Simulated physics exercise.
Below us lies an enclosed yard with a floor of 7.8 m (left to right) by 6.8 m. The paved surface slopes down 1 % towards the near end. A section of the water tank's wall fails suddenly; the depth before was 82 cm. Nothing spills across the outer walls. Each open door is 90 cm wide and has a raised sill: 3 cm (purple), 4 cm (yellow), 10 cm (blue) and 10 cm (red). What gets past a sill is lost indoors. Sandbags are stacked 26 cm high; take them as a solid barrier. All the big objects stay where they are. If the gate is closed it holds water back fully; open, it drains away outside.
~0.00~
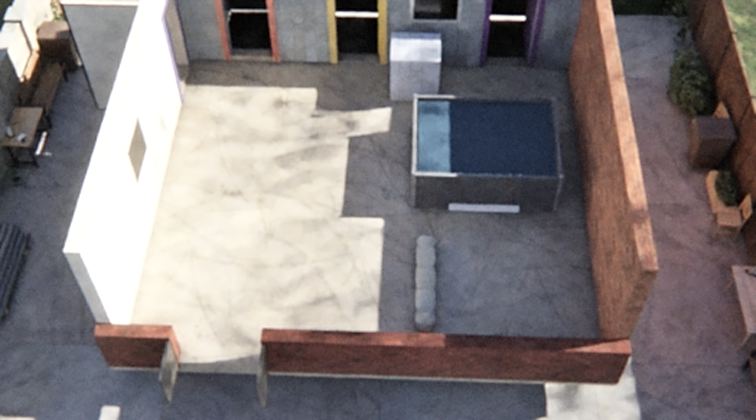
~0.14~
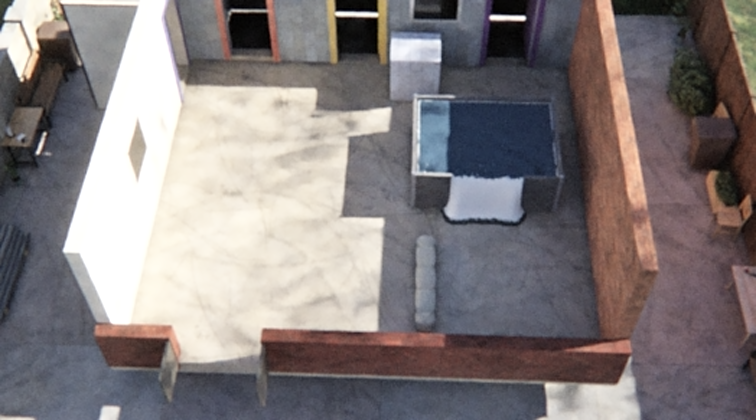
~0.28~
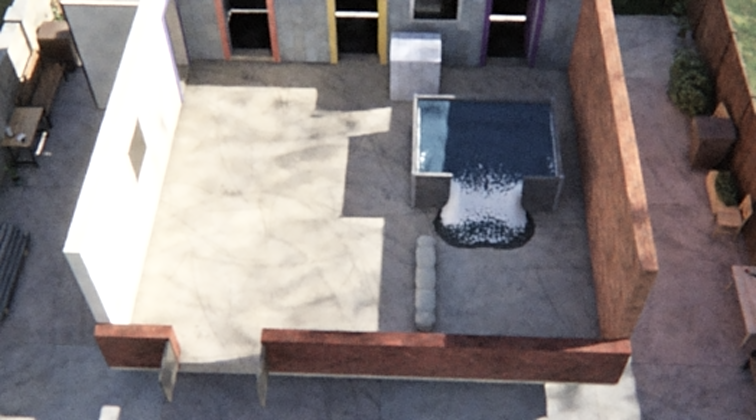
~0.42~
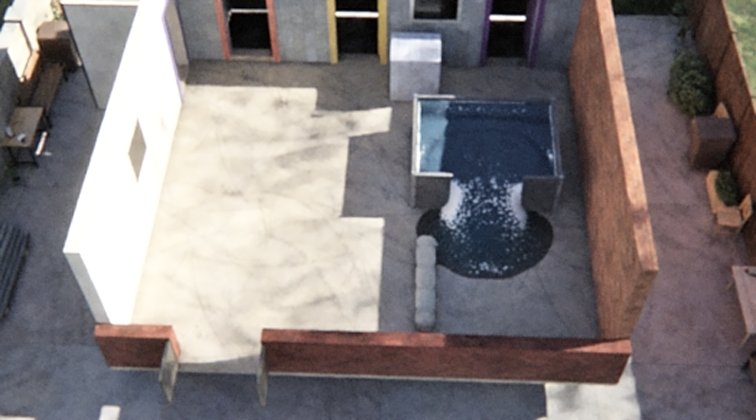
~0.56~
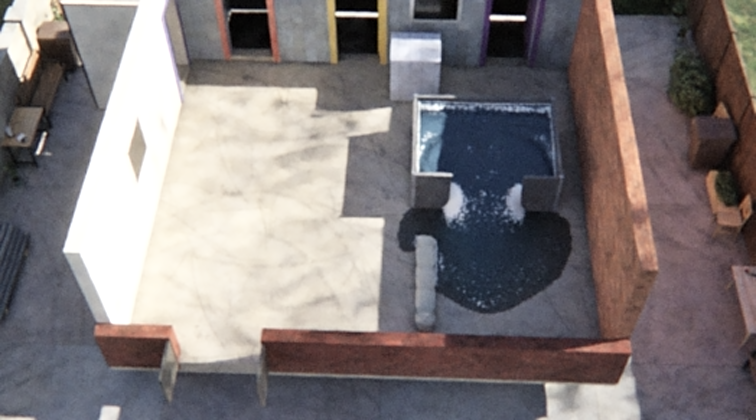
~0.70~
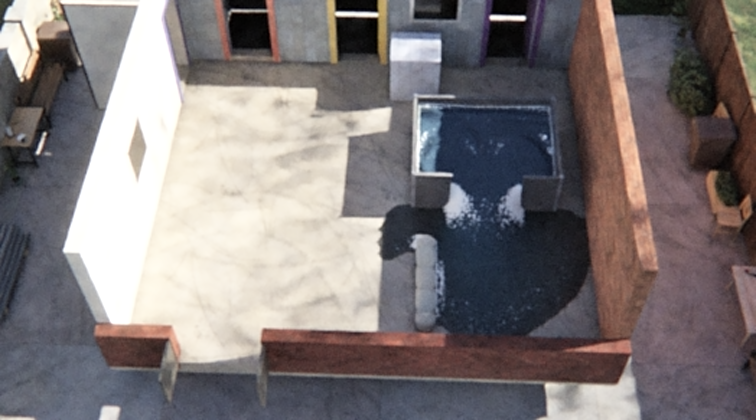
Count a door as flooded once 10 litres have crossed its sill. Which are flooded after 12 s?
Door by door: At the purple door it passes the limit; at the yellow door it keeps below the limit; at the blue door it does not reach the limit; at the red door it does not reach the limit.
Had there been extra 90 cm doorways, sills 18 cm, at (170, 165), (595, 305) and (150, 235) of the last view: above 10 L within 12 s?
In turn: Under, over, below.
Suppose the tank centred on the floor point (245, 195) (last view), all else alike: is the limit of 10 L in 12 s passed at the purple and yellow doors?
Against that limit: Purple under, yellow not over.
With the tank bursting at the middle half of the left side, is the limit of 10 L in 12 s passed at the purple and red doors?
Then: Purple not over, red past it.
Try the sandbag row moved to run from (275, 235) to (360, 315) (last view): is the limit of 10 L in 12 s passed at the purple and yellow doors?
Then: Purple past it, yellow past it.
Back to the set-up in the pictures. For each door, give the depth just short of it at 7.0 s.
Depths in cm: Purple 7, yellow 2, blue 2, red 0.
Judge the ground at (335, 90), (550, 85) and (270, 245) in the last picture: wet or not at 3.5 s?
In turn: Dry, not reached, flooded.
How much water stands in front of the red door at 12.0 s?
About 6.0 cm.
After 1.4 s water covers 20 % of the floor and is deepest (58 cm) near (445, 357); purple door not reached, yellow door not reached, blue door not reached, red door not reached.
After 2.2 s water covers 30 % of the floor and is deepest (52 cm) near (456, 358); purple door not reached, yellow door not reached, blue door not reached, red door not reached.
After 3.5 s water covers 45 % of the floor and is deepest (40 cm) near (445, 310); purple door not reached, yellow door not reached, blue door not reached, red door not reached.
After 7.0 s water covers 75 % of the floor and is deepest (25 cm) near (602, 363); purple door 7 cm at the sill, 32 L in, yellow door 2 cm at the sill, 0 L in, blue door 2 cm at the sill, 0 L in, red door not reached.
After 12.0 s water covers 95 % of the floor and is deepest (14 cm) near (456, 358); purple door 7 cm at the sill, 116 L in, yellow door 3 cm at the sill, 0 L in, blue door 8 cm at the sill, 0 L in, red door 6 cm at the sill, 0 L in.
